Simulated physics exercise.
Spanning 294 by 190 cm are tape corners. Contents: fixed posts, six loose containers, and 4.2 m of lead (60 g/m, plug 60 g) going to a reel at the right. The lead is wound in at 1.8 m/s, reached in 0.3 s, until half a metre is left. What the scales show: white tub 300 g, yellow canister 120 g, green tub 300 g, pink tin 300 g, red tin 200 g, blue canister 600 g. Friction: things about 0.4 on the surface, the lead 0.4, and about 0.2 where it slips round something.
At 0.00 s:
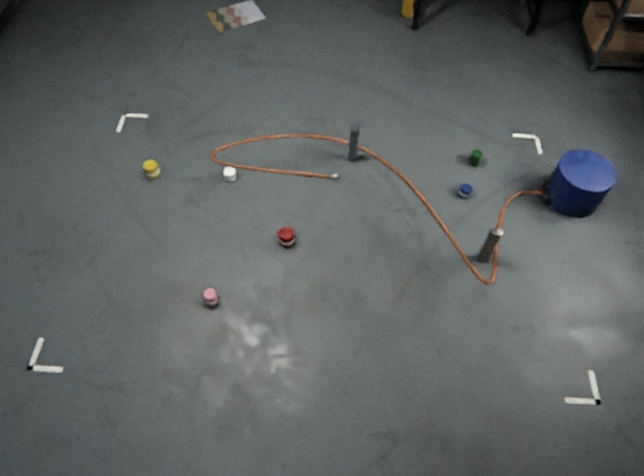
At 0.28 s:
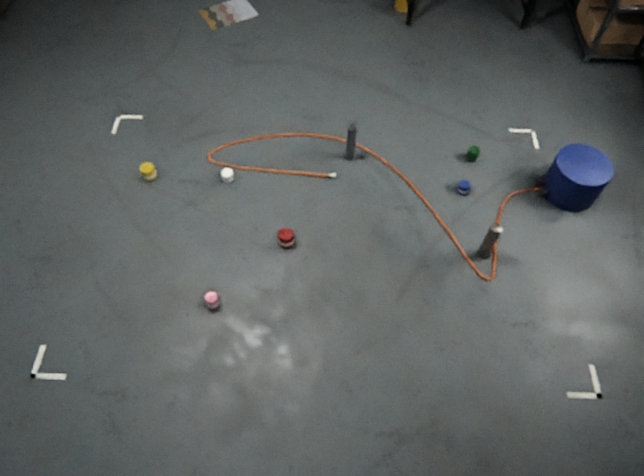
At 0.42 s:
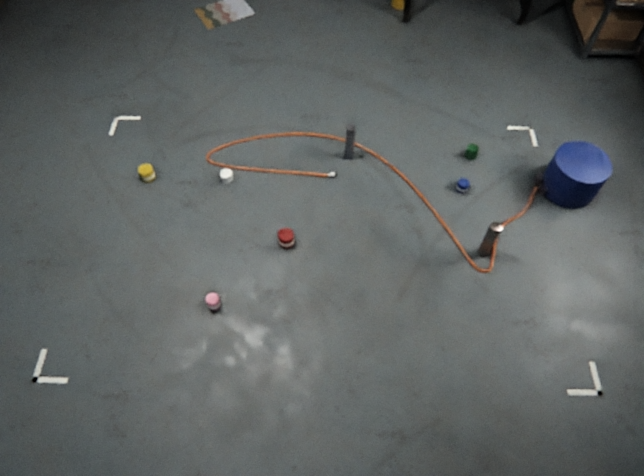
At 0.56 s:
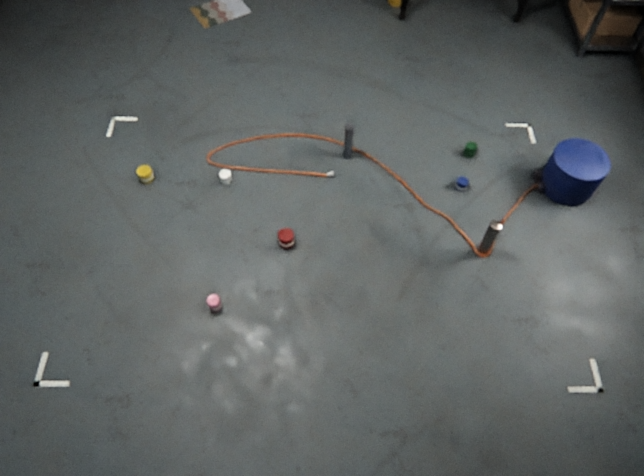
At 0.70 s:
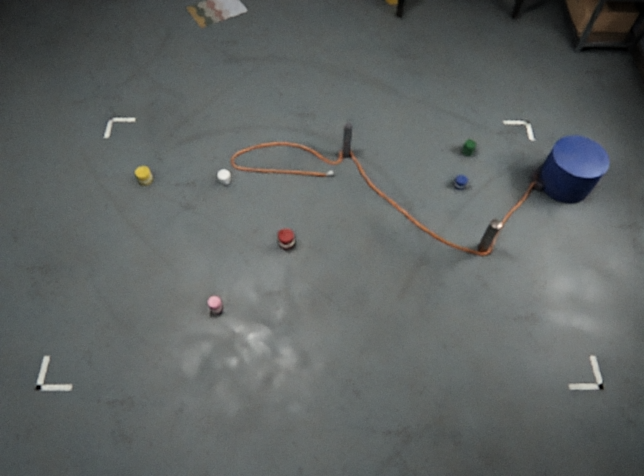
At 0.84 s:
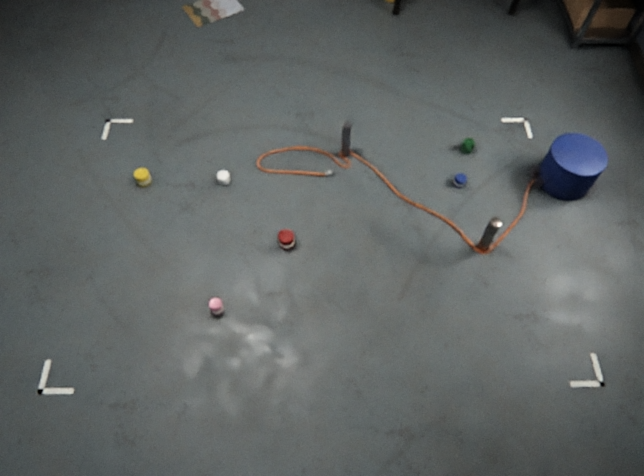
On a grey floor, an orange cord tightens around two posts beside a blue reel.
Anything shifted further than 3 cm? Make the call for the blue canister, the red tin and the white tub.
Blue canister gone from its spot, red tin still on its spot, white tub still on its spot.
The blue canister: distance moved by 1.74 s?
For the blue canister, I'd say close to 0 cm.
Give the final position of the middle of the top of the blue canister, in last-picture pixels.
Last view, top position: About (480, 197).
By 1.3 s, plug at (328, 173); nothing else has moved.
By 1.7 s, plug at (420, 162); nothing else has moved.
By 2.2 s, plug at (548, 277); blue canister 19 cm off its start at (481, 198).
By 2.6 s, plug at (557, 154); blue canister 19 cm off its start.
By 3.4 s, plug at (486, 205); blue canister 18 cm off its start at (480, 197), red tin 0 cm off its start at (286, 235), white tub 0 cm off its start at (223, 175).
